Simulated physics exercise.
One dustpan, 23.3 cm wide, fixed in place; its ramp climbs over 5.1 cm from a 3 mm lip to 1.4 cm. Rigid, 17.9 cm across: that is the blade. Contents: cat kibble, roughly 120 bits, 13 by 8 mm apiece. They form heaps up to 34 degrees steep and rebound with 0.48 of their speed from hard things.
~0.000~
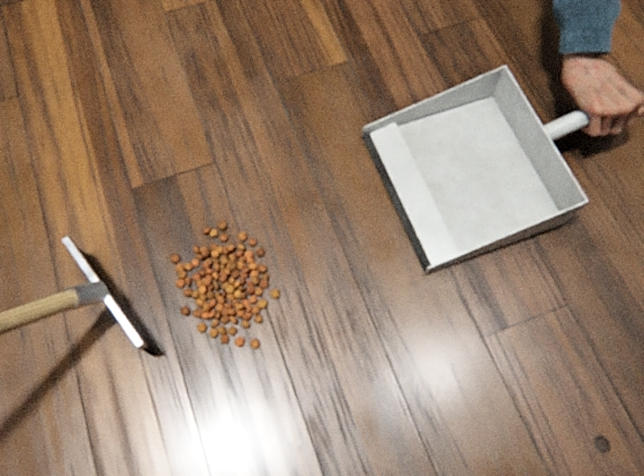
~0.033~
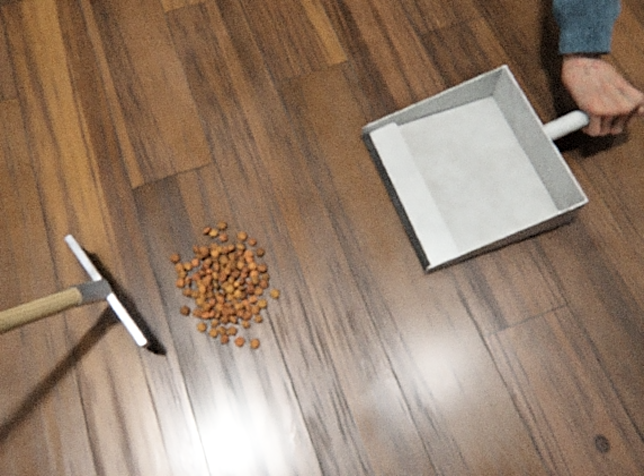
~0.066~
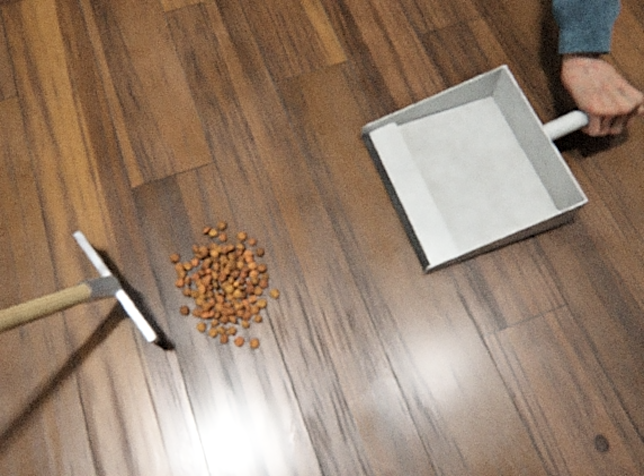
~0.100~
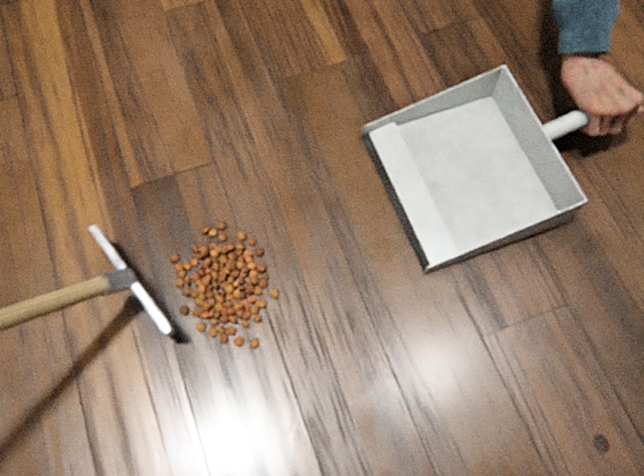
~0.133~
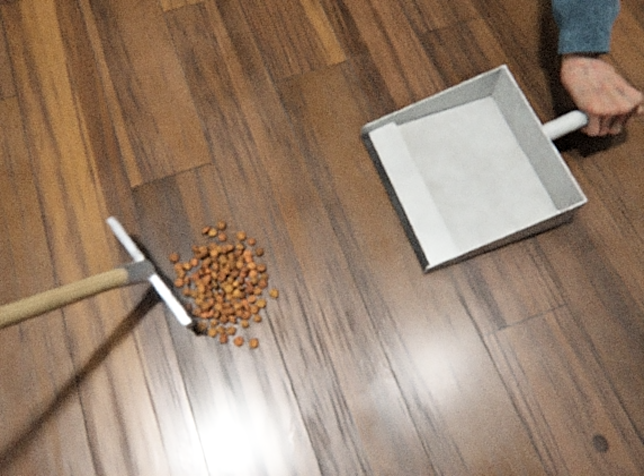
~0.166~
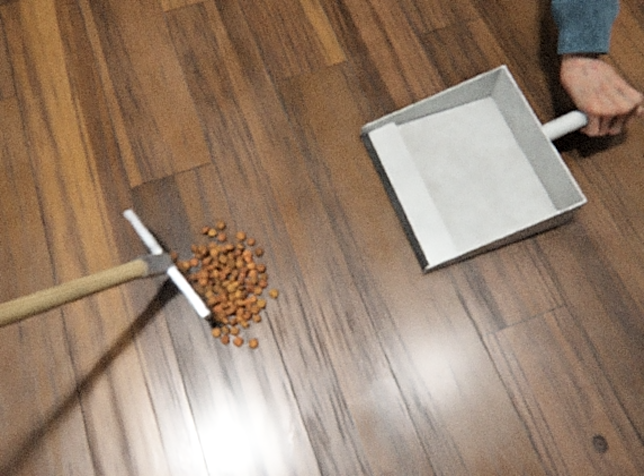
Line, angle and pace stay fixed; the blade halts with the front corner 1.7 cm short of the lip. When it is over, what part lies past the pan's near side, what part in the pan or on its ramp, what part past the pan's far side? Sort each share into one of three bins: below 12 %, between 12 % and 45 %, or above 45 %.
Near side: Below 12 %; pan: Between 12 % and 45 %; far side: Below 12 %.
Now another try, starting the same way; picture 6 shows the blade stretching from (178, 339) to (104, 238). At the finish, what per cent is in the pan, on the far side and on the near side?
You'd see pan at 0, far at 0 and near at 15.
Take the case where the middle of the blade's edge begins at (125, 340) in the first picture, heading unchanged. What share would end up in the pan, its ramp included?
Estimate: Near 5 %.
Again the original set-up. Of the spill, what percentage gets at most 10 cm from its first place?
About 15 %.
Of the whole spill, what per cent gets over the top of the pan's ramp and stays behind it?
Estimate: Near 0 per cent of all.
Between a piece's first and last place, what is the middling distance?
The figure is about 24 cm.
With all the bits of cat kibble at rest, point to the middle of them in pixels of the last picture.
(379, 201) or so.
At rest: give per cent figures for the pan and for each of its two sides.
Near side 5, pan 15, far side 5.
After 0.36 s, middle of the blade 18 cm from the lip; 0 % over the lip, far side 0 %, near side 5 %.
After 0.48 s, middle of the blade 9 cm from the lip; 0 % over the lip, far side 0 %, near side 5 %.
After 0.74 s, middle of the blade 5 cm from the lip; 15 % over the lip, far side 5 %, near side 5 %.
In the end, at 1.2 s, near side 5 %, pan 15 %, far side 5 %, in front of the lip or behind the blade 75 %.
